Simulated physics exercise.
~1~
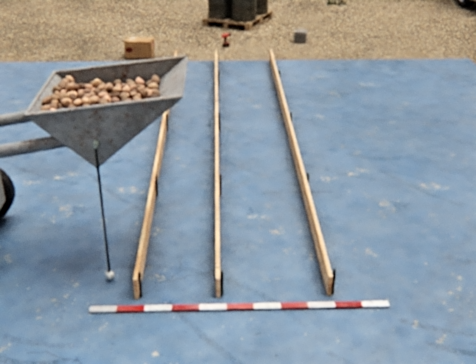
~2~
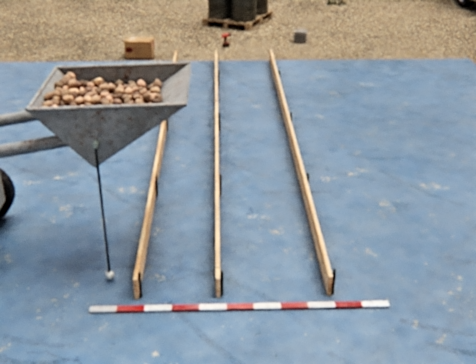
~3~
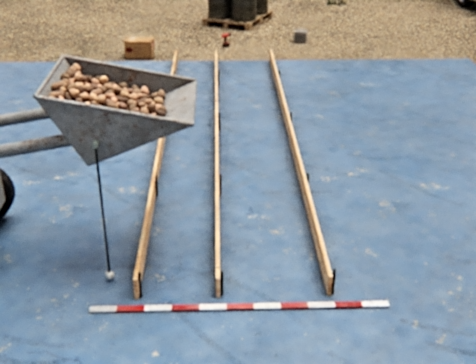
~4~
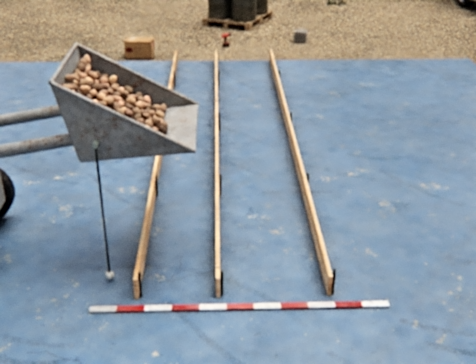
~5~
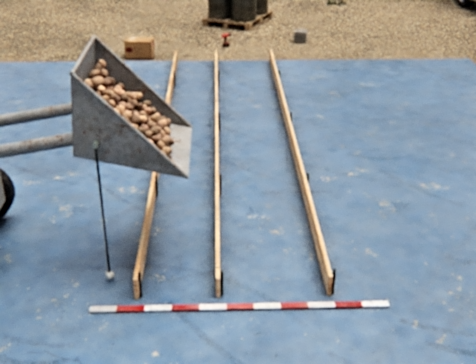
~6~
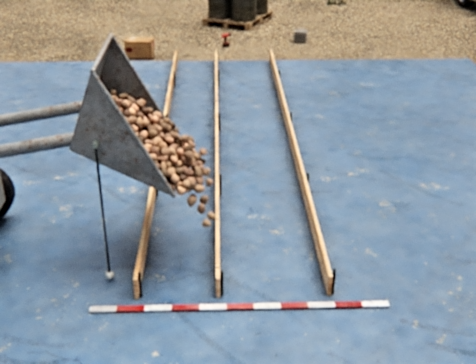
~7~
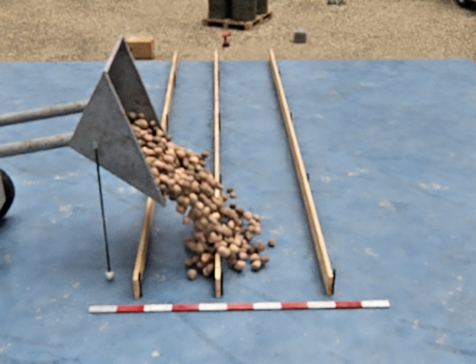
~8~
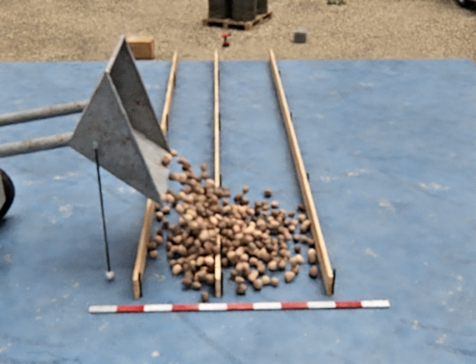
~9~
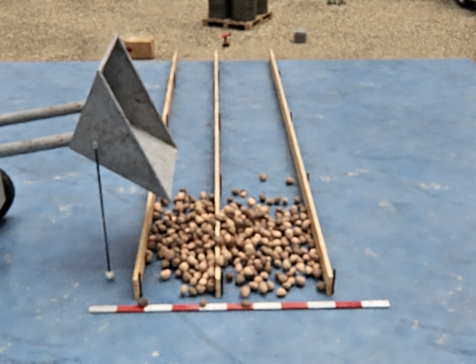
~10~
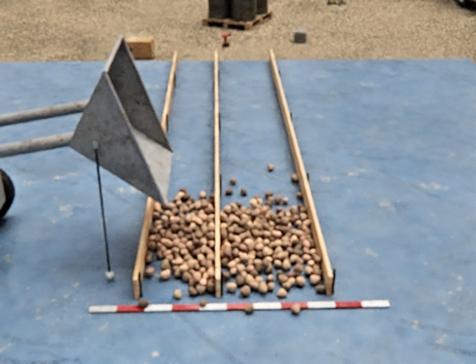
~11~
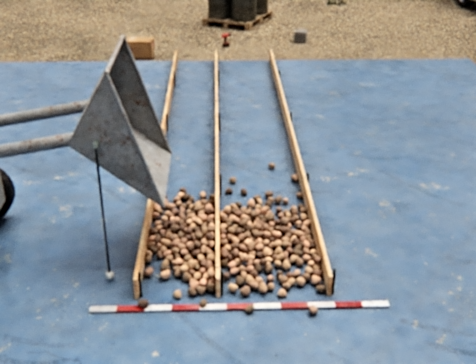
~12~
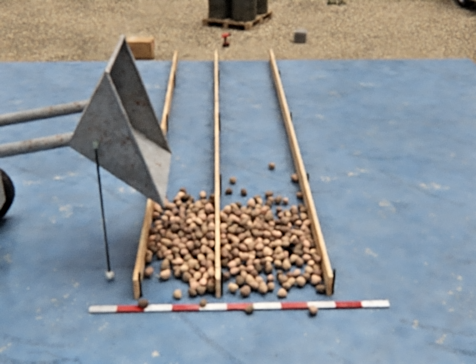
A grey steel bucket heaped with brown, rounded stones hangs at the left above a blue floor, where three wooden planks mark off two bays behind a red and white striped staff. The bucket tips forward to the right, slowly at first, and the stones slide toward its lip. They spill over in a thick stream, landing around the middle plank and spreading into both bays. Steeply tilted, the emptying bucket rocks back slightly and forward again. It ends still and empty, with the stones split almost evenly between the bays and a few strays lying by the staff.
